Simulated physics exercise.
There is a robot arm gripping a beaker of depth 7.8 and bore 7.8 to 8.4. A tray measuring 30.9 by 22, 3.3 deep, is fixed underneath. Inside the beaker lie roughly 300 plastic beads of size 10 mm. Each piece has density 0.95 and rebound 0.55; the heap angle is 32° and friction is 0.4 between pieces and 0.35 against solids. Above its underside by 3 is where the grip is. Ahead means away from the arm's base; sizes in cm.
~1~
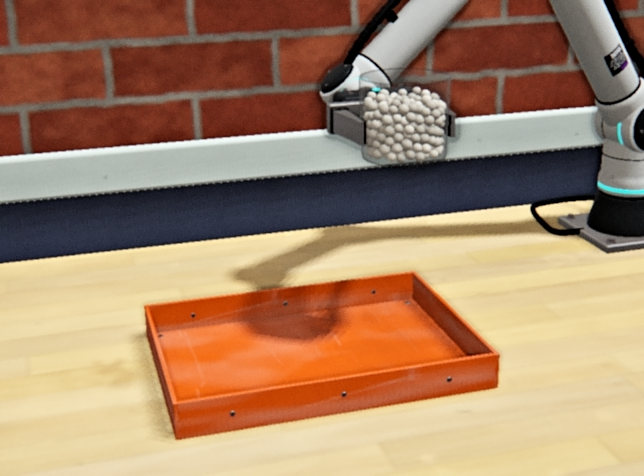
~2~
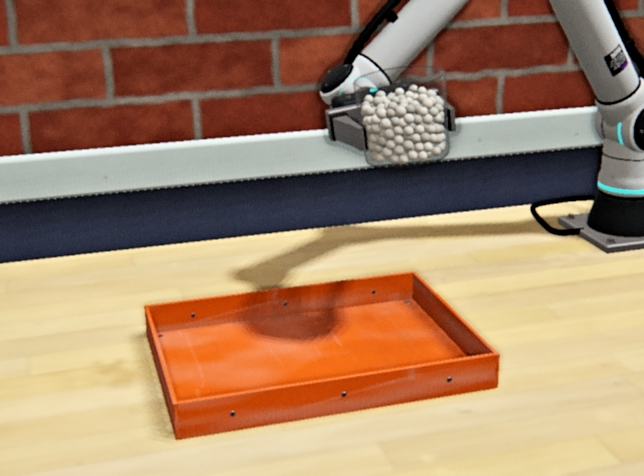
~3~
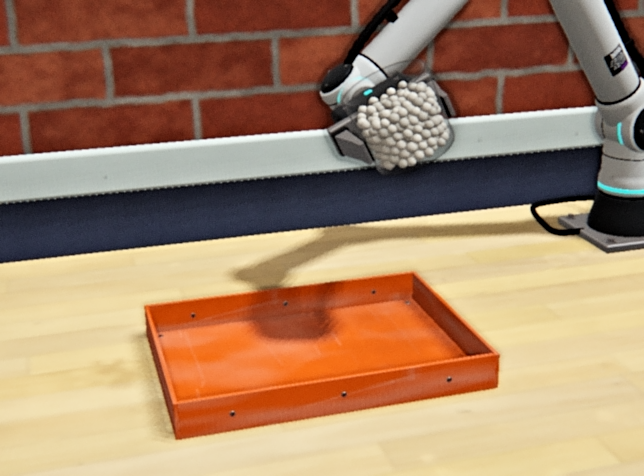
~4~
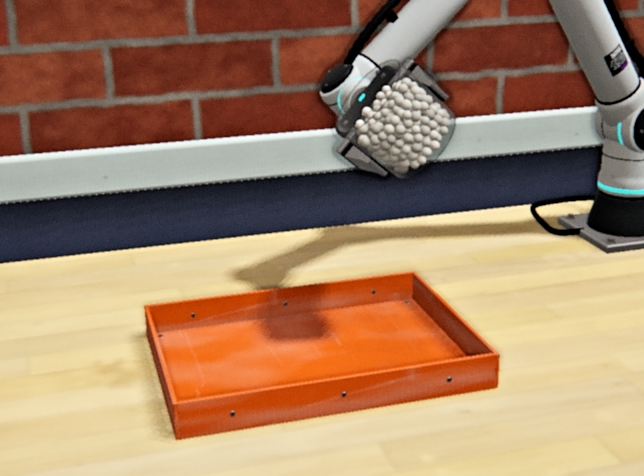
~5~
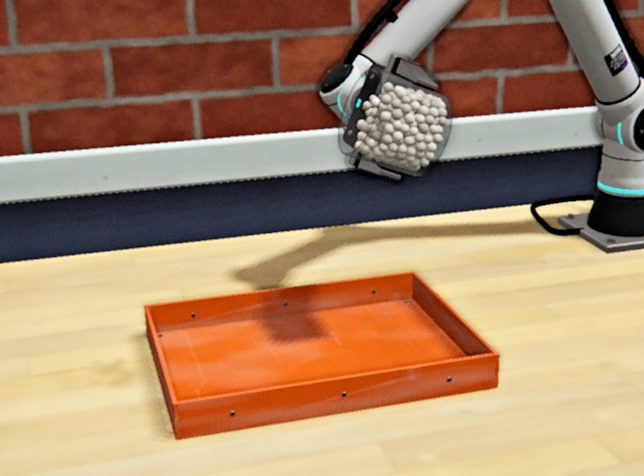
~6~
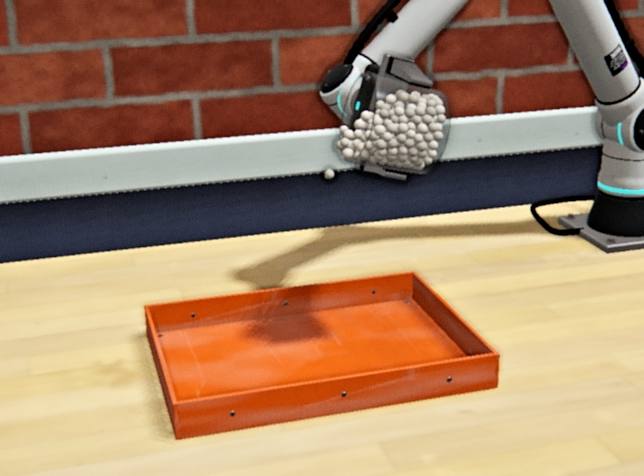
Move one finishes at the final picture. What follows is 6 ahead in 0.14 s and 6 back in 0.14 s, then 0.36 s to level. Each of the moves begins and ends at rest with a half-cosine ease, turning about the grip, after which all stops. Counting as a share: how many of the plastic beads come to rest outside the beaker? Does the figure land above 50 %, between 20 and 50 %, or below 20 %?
The figure lands above 50 %.
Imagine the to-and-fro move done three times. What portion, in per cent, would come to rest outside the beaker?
It would then be around 90 per cent.
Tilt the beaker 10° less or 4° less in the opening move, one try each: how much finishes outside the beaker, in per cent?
I'd say close to 40 and 55 per cent, in that order.
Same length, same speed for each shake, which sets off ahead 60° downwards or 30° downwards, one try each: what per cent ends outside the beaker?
You'd get about 15 per cent with the first setting and about 40 per cent with the second.
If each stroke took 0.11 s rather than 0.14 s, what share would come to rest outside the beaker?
Estimate: Near 75 per cent.
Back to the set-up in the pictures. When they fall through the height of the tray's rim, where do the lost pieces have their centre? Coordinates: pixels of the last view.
Check roughly (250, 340) in the last picture.
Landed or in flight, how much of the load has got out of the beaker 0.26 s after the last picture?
Roughly 45 per cent by then.
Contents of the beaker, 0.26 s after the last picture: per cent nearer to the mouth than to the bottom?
Share in the mouth half: About 75 %.
Then, 0.26 s after the last picture, tilted 74° forward, highest piece 27 above the table; 165 in the beaker, 3 in the tray, 128 in flight or on a rim.
Then, 0.51 s after the last picture, tilted 21° forward, highest piece 27 above the table; 169 in the tray, 113 in the beaker, 7 on the table or floor, 7 in flight or on a rim.
Then, 0.84 s after the last picture, level, highest piece 26 above the table; 169 in the tray, 113 in the beaker, 14 on the table or floor.
Then, 1.89 s after the last picture, level, highest piece 26 above the table; 169 in the tray, 113 in the beaker, 14 on the table or floor.
Final count, 169 in the tray, 113 in the beaker, 14 on the table or floor. That is 62 % outside the beaker.
